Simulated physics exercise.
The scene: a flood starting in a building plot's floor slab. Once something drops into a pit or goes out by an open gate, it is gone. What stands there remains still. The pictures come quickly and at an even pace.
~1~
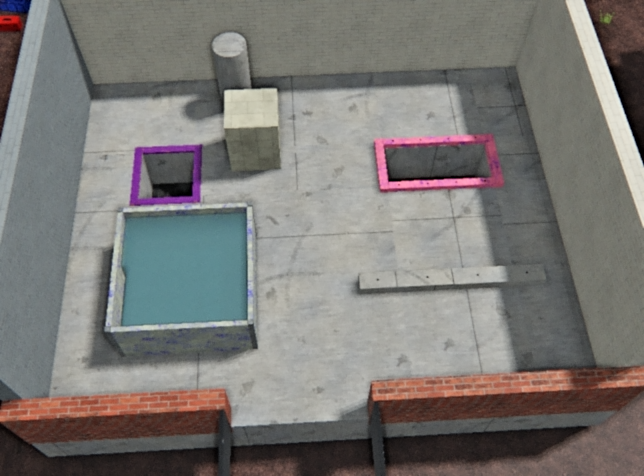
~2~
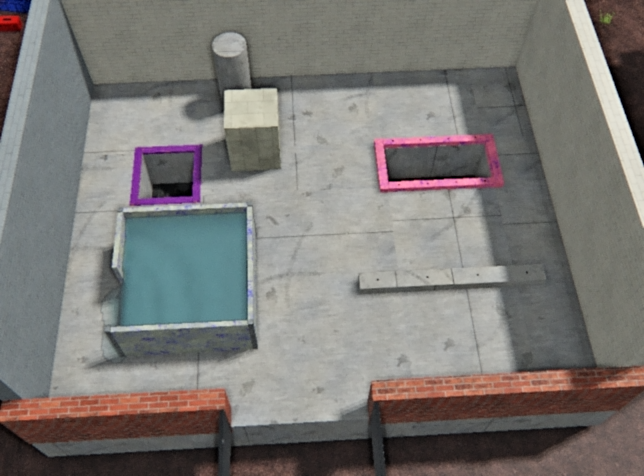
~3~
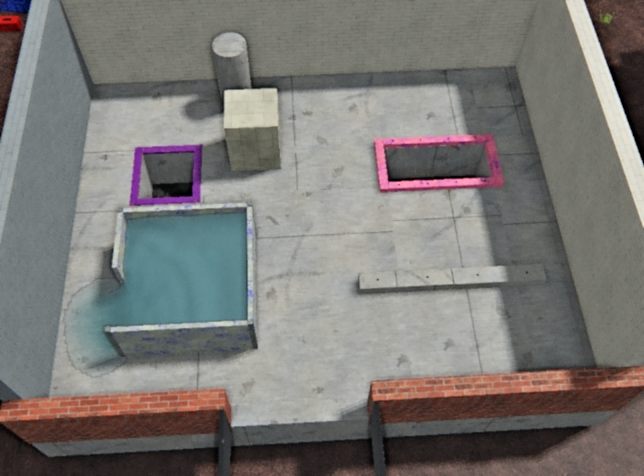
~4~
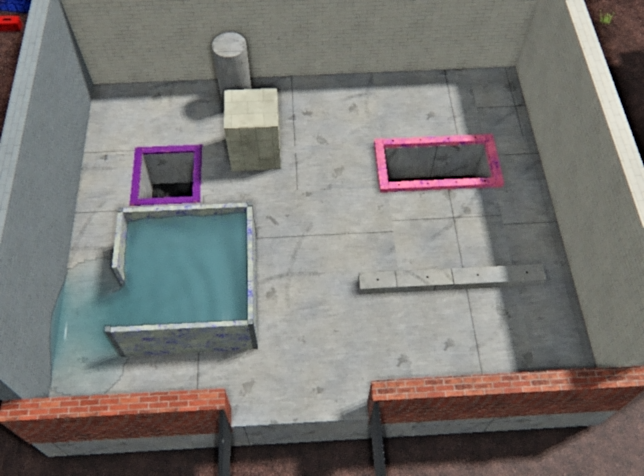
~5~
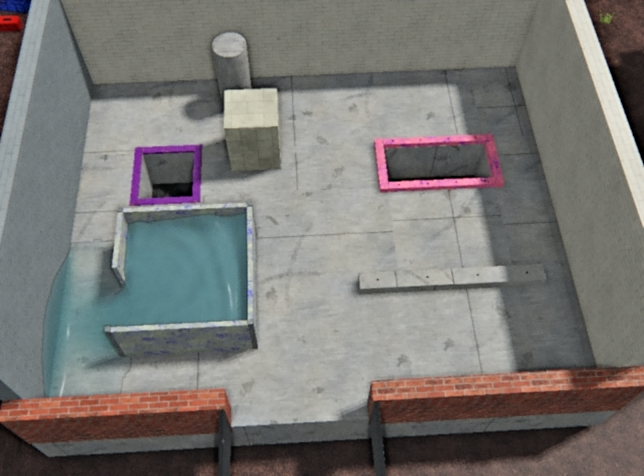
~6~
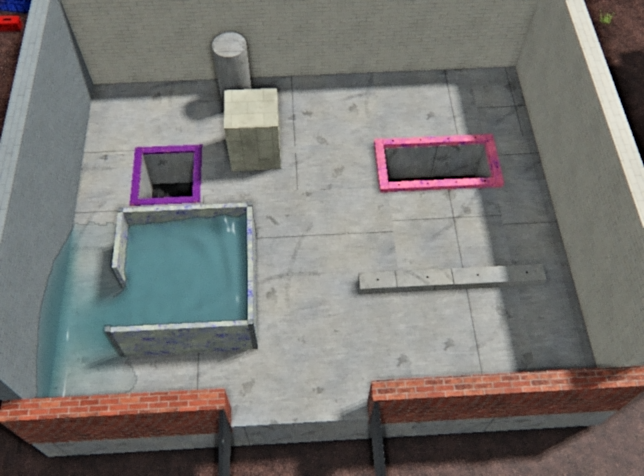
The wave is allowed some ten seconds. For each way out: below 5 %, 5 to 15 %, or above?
In order: Gate: Five per cent up to fifteen; purple pit: Greater than fifteen per cent; pink pit: Smaller than five per cent.
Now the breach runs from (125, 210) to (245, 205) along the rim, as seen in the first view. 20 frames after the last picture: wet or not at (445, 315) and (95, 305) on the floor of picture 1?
Result, point by point: Unwetted; unwetted.
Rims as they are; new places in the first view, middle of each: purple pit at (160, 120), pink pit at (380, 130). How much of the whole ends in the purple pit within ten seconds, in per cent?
Roughly 30 per cent ends up in the purple pit.
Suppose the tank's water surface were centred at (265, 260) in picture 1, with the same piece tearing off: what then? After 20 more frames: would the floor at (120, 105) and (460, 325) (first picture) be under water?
I'd say the first one's soaked and the second one's left untouched.
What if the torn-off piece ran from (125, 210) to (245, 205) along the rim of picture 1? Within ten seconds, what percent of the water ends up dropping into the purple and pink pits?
Near enough: Purple 60 percent, pink 2 percent.
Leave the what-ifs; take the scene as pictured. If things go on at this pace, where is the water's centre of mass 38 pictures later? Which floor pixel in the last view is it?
I reckon somewhere around (251, 269).
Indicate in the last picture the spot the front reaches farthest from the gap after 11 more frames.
The front should reach about (94, 90).
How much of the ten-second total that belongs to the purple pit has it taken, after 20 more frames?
That share would be near 40 %.
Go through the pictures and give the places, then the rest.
The water tank at (184, 267) is whole and still, in the first picture.
Water pours out at (125, 316) and has run to a hidden place, in the second picture.
Water pours out at (125, 316) and has run to (82, 294), in the third picture.
Water pours out at (125, 316) and has run to (67, 276), in the fourth picture.
The front is at (71, 250), out from the gap at (125, 316), in the fifth picture.
The front is at (74, 228), out from the gap at (125, 316), in the sixth picture.
A moment on, water covers 15 % of the floor; the gate 0 %, the purple pit 0 %, the pink pit 0 %.
Next, water covers 30 % of the floor; the gate 0 %, the purple pit 4 %, the pink pit 0 %.
Then, water covers 45 % of the floor; the gate 1 %, the purple pit 8 %, the pink pit 0 %.
Later, water covers 65 % of the floor; the gate 6 %, the purple pit 13 %, the pink pit 0 %.
In the end, water covers 85 % of the floor; the gate 10 %, the purple pit 18 %, the pink pit 0 %.
